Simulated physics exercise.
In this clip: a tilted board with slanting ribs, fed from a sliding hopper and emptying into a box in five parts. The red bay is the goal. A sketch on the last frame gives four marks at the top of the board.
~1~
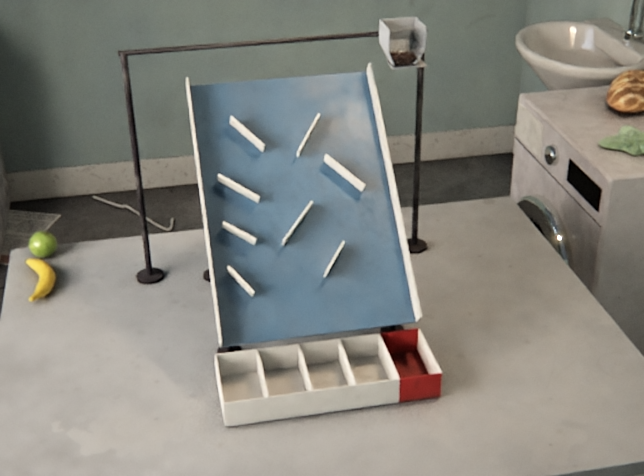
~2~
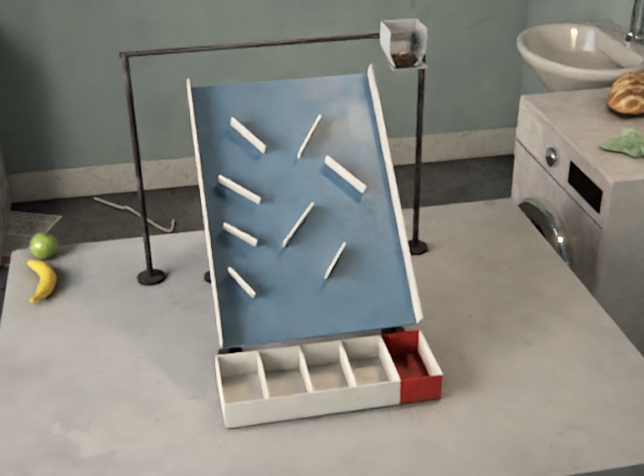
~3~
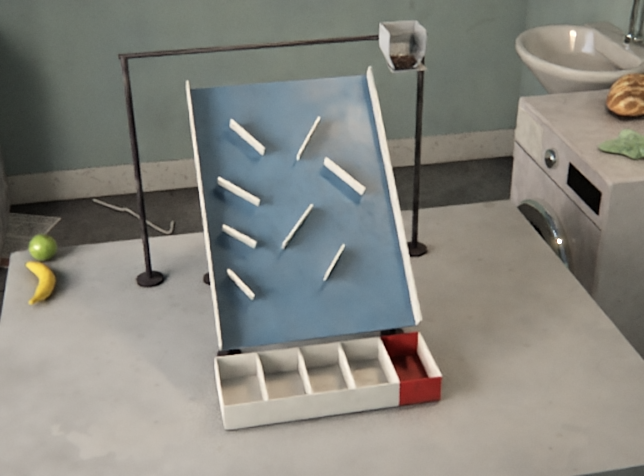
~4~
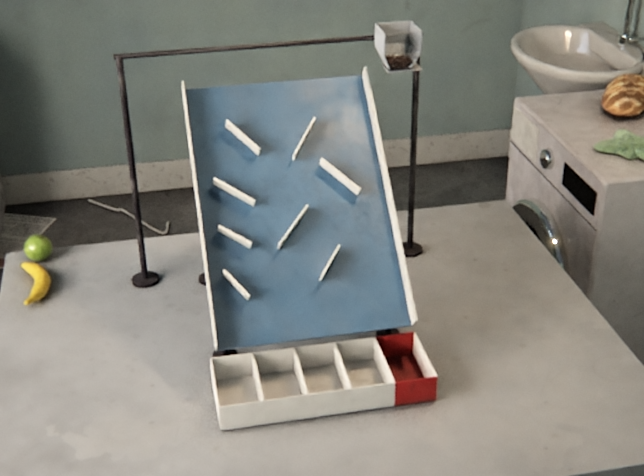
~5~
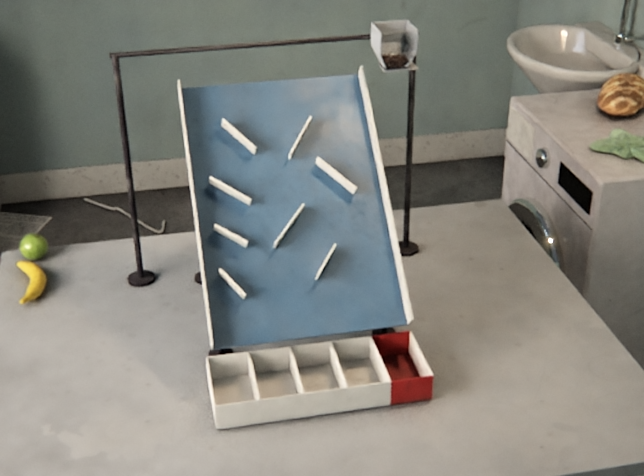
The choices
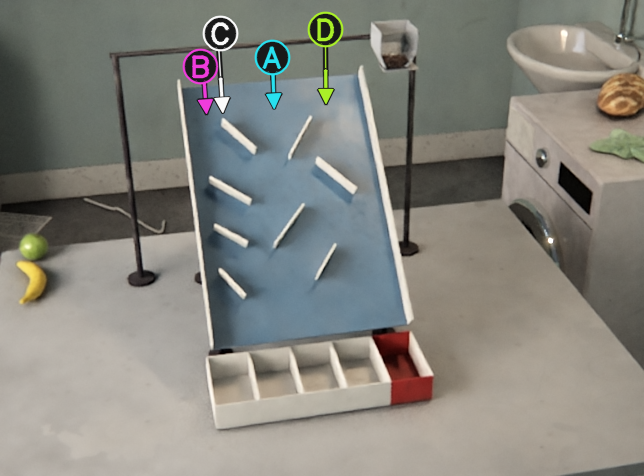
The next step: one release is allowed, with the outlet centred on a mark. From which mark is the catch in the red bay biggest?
D is best.
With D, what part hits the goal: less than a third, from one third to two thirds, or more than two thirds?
More than two thirds.
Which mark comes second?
The answer is C.
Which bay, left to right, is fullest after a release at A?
The second from the left.
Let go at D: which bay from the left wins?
The fifth.
On the marked copy, mark A meets the board at (273, 103); mark B meets the board at (206, 108); mark C meets the board at (222, 107); mark D meets the board at (325, 98).
For mark A, none in the red bay, nearly all in other bays.
For mark B, none in the red bay, nearly all in other bays, a small part outside the box.
For mark C, a small part in the red bay, most in other bays, a stray few outside the box.
For mark D, nearly all in the red bay, a small part in other bays.
